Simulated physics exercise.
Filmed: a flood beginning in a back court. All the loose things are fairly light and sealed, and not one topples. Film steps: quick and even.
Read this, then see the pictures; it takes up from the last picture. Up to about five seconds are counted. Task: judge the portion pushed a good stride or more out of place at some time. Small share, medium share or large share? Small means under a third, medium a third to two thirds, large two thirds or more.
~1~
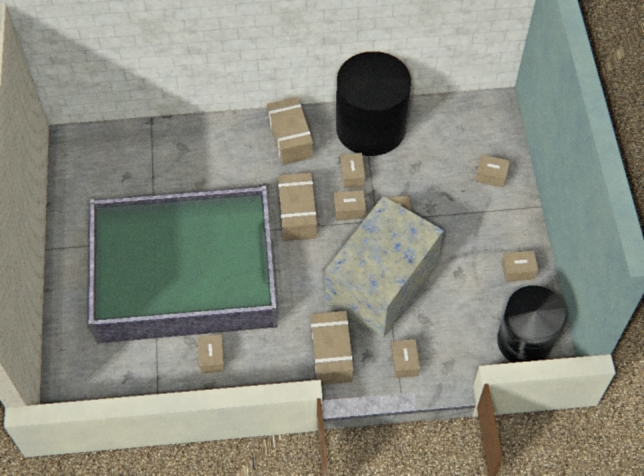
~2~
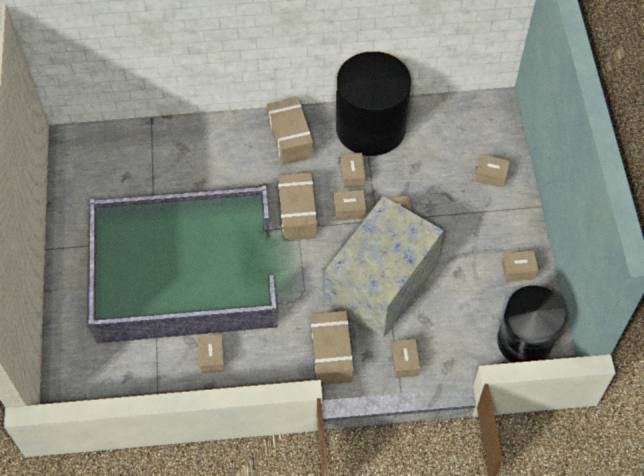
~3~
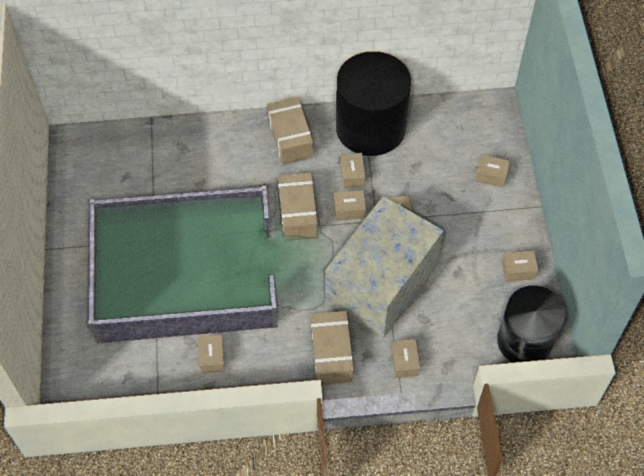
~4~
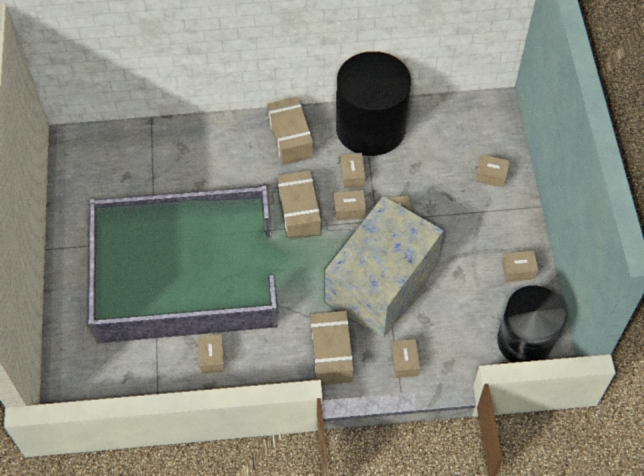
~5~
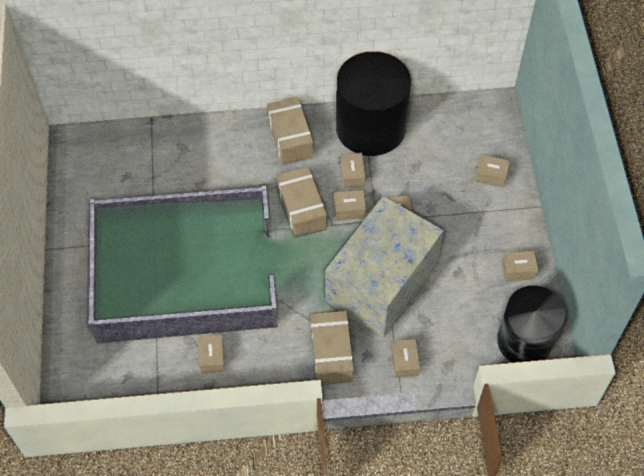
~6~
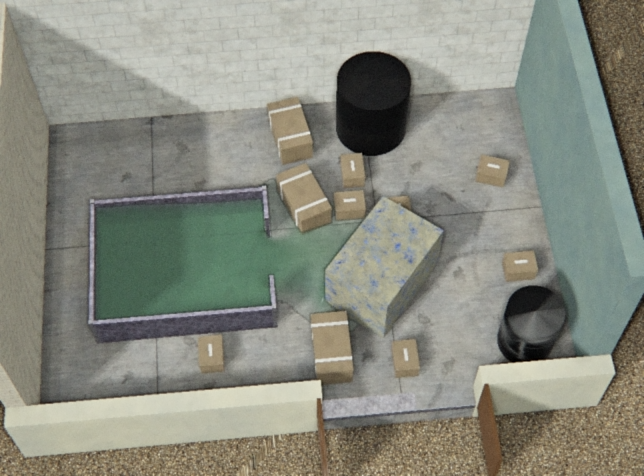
A medium share.
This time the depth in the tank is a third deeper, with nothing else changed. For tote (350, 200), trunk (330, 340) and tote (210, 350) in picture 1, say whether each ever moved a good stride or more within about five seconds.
Object 1: Covered it. Object 2: Covered it. Object 3: Didn't cover it.
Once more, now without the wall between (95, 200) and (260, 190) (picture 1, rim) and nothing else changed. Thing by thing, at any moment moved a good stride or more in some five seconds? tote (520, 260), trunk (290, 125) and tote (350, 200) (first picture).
Taking them in order, short of it, covered the distance, covered the distance.
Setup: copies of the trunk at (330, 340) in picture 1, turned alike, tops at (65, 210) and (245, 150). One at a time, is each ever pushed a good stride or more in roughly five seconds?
Copy 1: Stayed below the mark. Copy 2: Passed the mark.
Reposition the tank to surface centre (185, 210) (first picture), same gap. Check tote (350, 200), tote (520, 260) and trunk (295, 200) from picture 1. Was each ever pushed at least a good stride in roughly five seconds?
Object by object, in turn: Travelled a good distance, lingered near its place, travelled a good distance.
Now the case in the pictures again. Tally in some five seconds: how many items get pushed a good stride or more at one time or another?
Counting them up gives 6.
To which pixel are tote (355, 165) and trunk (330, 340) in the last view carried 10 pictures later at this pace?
Estimated: (337, 142); (347, 364).
A moment on, 0 of 10 are well off their spots; 0 afloat.
Next, 2 of 10 are well off their spots; 1 afloat.
Later, 6 of 10 are well off their spots; 0 afloat.
In the end, 6 of 10 are well off their spots, and 6 have been at some point; 1 afloat.
